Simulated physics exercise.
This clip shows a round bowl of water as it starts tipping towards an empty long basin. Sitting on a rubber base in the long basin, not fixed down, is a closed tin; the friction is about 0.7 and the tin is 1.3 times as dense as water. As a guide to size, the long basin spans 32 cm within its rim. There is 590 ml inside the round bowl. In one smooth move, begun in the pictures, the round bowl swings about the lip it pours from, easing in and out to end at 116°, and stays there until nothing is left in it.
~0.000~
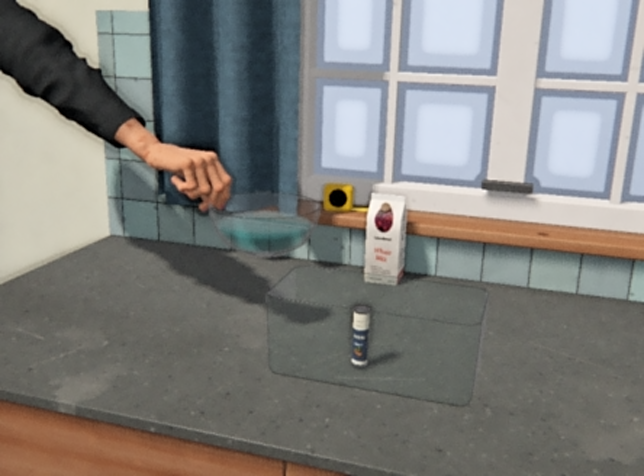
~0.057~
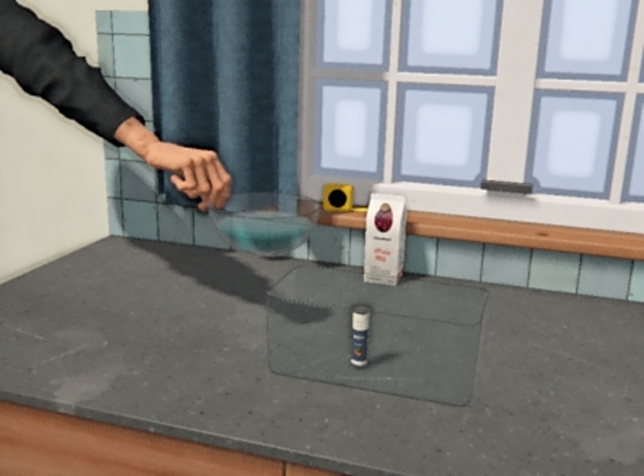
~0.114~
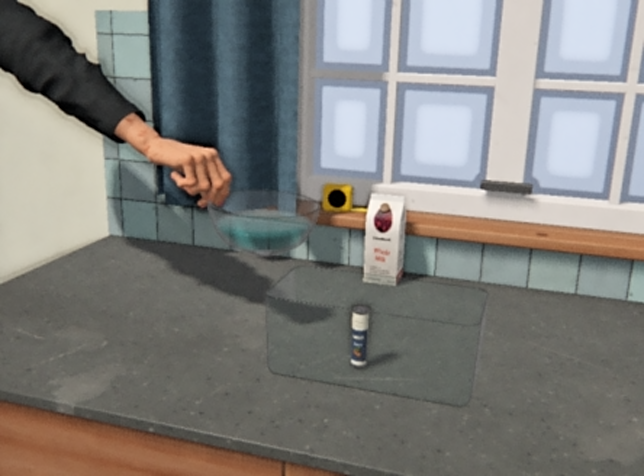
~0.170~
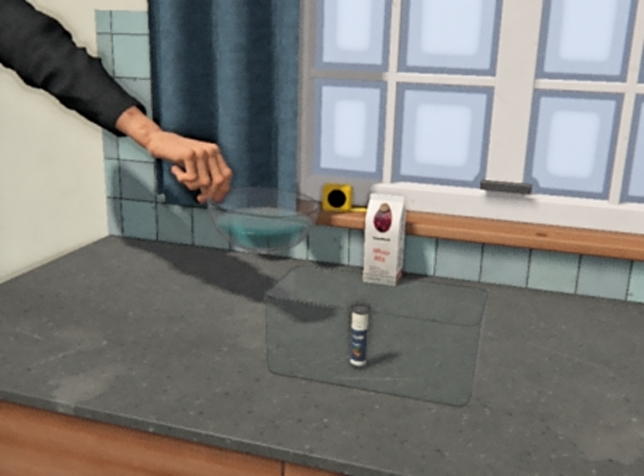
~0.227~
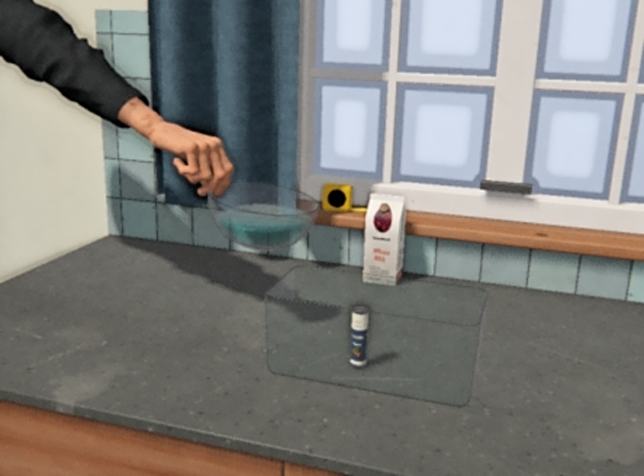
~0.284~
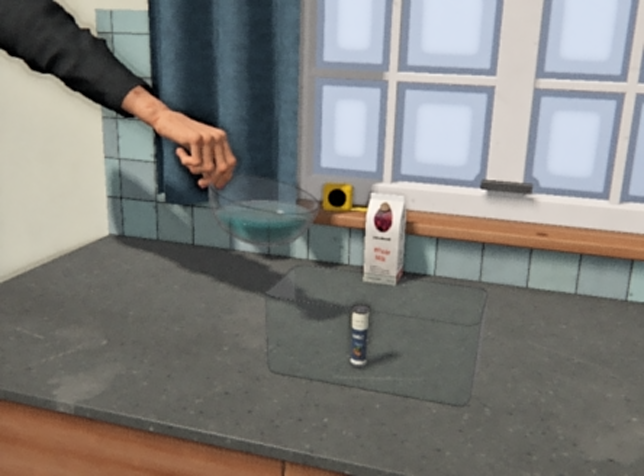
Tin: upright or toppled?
Upright.
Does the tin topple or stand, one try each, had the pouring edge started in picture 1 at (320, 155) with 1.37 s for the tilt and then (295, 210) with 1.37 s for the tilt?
Run one: It does not tip. Run two: It tumbles.
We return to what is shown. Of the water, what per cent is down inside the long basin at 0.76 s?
About 10%.
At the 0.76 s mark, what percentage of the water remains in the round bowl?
Roughly 52 per cent.
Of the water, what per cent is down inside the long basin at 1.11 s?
Close to 90 in a hundred.
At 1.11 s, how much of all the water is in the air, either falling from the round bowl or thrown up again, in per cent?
Near 10 percent.
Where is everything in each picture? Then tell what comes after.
It leans 0°; its right rim is at (317, 211); the water meets the walls at (222, 218) and (313, 227); the long basin's rim runs from (282, 280) to (485, 308); the tin's top is at (362, 312), in the first frame.
It leans 0°; its right rim is at (316, 211); the water meets the walls at (222, 217) and (312, 227), in the second frame.
It leans 2°; its right rim is at (316, 211); the water meets the walls at (221, 216) and (312, 226), in the third frame.
It leans 4°; its right rim is at (316, 211); the water meets the walls at (221, 213) and (311, 224), in the fourth frame.
It leans 8°; its right rim is at (315, 211); the water meets the walls at (221, 210) and (311, 222), in the fifth frame.
It leans 12°; its right rim is at (316, 211); the water meets the walls at (222, 206) and (312, 217), in the sixth frame.
Then, 0.76 s in, the tilt is 68° and 52 per cent is still to pour; the tin stands where it began.
Then, 1.11 s in, the tilt is 106° and 0 per cent is still to pour; the tin stands where it began.
Then, 1.47 s in, the tilt is 116° and 0 per cent is still to pour; the tin stands where it began.
Then, 1.87 s in, the tilt is 116° and 0 per cent is still to pour; the tin stands where it began.
Finally, the tin stands where it began.
